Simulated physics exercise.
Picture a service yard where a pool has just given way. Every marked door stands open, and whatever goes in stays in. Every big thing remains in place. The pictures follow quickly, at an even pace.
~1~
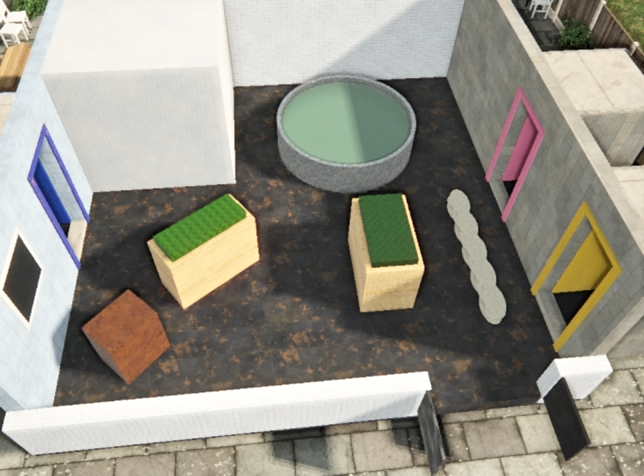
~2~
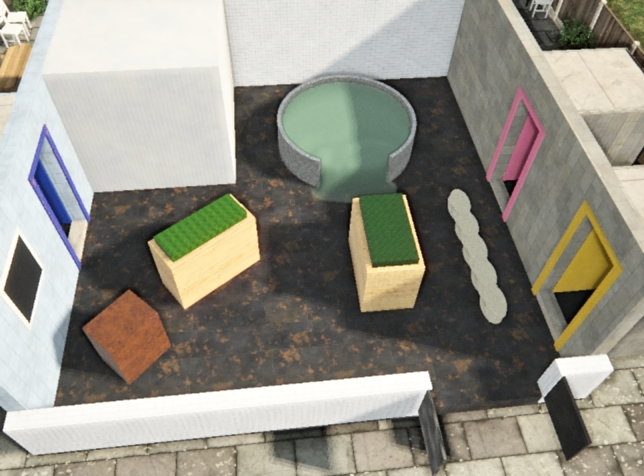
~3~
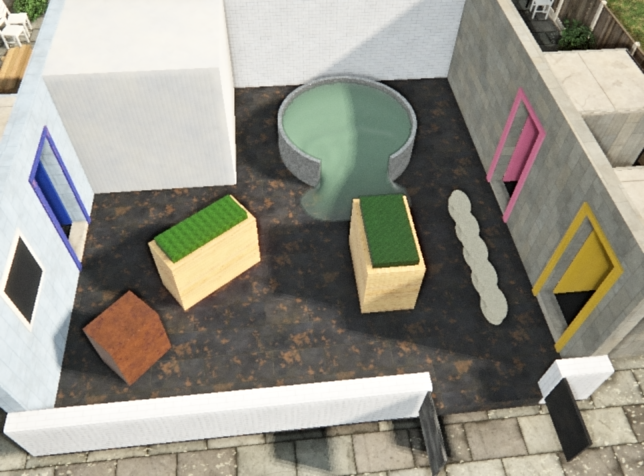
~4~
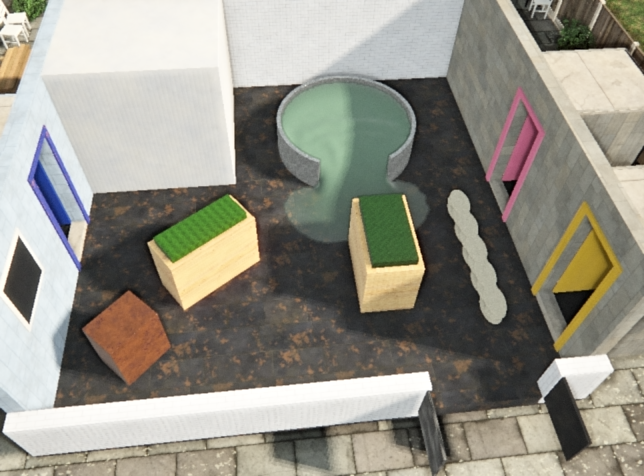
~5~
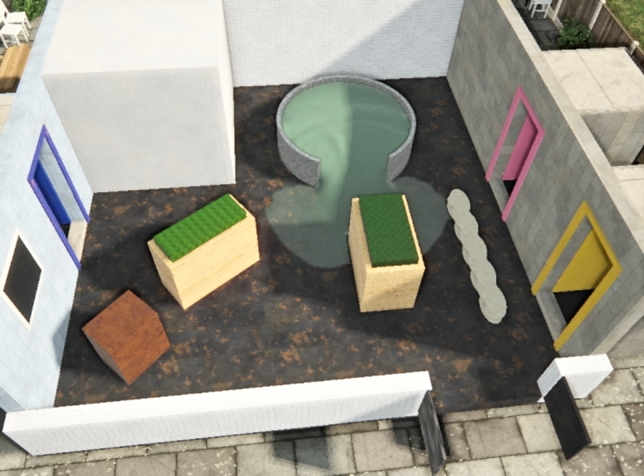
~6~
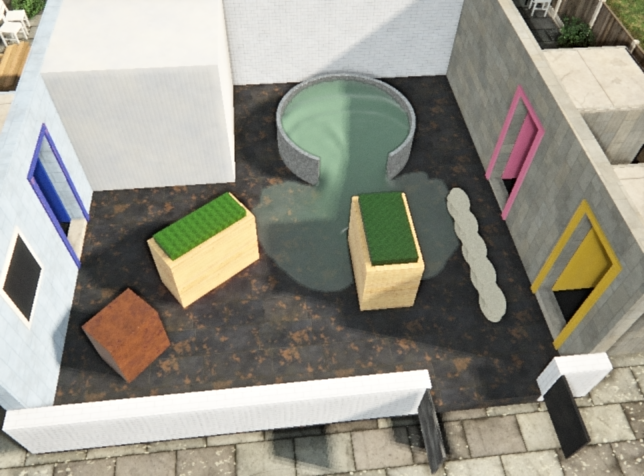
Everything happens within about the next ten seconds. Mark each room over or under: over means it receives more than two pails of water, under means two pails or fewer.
Yellow door - under; blue door - under; pink door - under.
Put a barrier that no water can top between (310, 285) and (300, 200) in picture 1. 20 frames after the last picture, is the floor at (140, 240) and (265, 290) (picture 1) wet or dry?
Spared and spared, in that order.
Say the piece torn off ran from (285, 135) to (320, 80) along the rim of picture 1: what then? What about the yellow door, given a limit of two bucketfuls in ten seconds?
Result - yellow undershoots.
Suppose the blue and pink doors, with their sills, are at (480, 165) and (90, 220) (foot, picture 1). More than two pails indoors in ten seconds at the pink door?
Note - pink door: Beyond the mark.
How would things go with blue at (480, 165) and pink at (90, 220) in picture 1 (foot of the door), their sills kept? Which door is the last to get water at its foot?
I reckon it's the yellow-painted one.
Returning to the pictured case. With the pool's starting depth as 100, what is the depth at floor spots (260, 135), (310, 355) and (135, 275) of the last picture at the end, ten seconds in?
Going in order, that's 6, 6 and 12 %.
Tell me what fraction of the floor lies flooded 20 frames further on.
Around 60 percent.
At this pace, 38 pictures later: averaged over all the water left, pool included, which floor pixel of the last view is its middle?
The water centres close to (306, 227).
A moment on, water covers 25 % of the floor; the yellow door not reached, the blue door not reached, the pink door wet at the sill, nothing in.
Next, water covers 40 % of the floor; the yellow door not reached, the blue door not reached, the pink door wet at the sill, nothing in.
Then, water covers 60 % of the floor; the yellow door not reached, the blue door not reached, the pink door wet at the sill, nothing in.
Later, water covers 75 % of the floor; the yellow door not reached, the blue door wet at the sill, nothing in, the pink door wet at the sill, nothing in.
In the end, water covers 90 % of the floor; the yellow door not reached, the blue door under two buckets in, the pink door wet at the sill, nothing in.
